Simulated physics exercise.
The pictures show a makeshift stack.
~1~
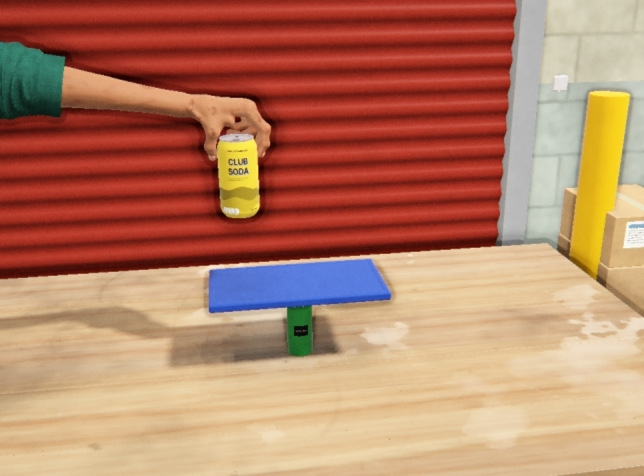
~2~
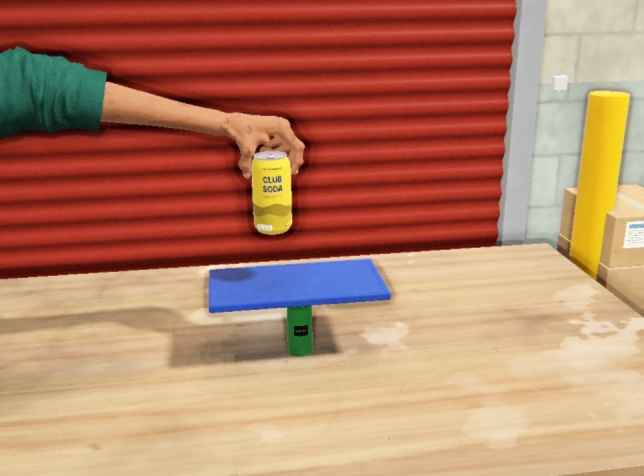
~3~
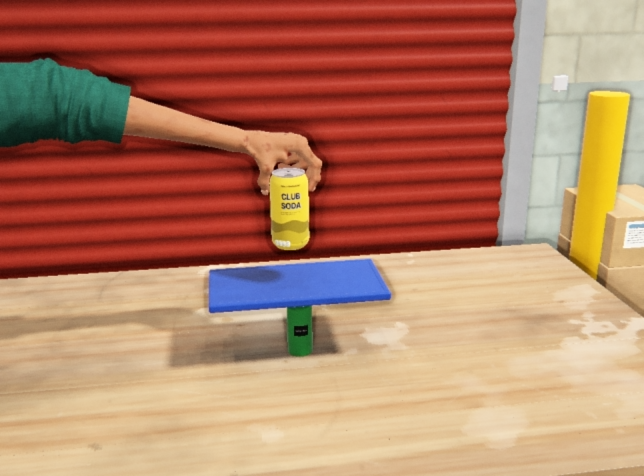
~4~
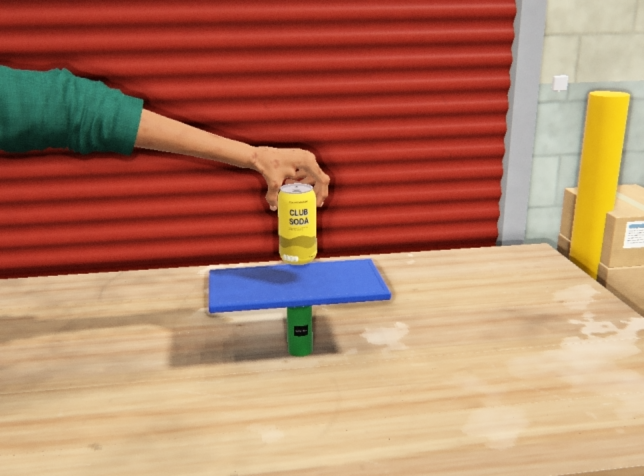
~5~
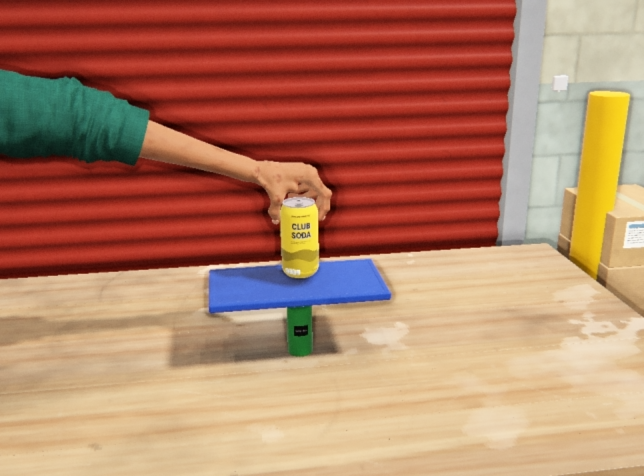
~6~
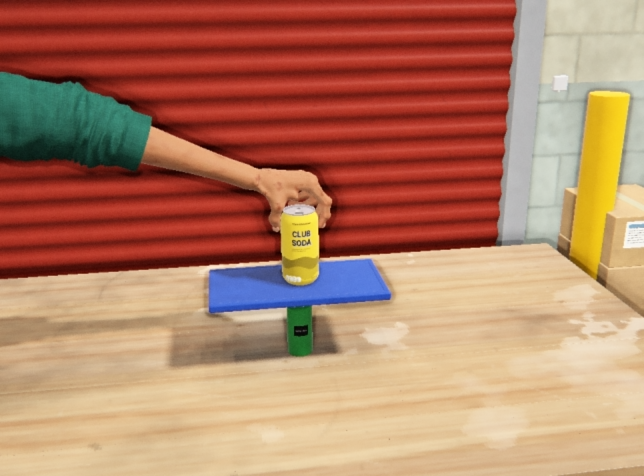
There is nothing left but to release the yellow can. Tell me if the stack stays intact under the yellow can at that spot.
Yes, it stays intact.
Then, 0.70 s past the last view, nothing moves.
Then, 1.70 s past the last view, yellow can resting near (300, 246).
Finally, all 3 still in place. Final places as the last picture's camera would see them, yellow can near (300, 246). The stack holds.
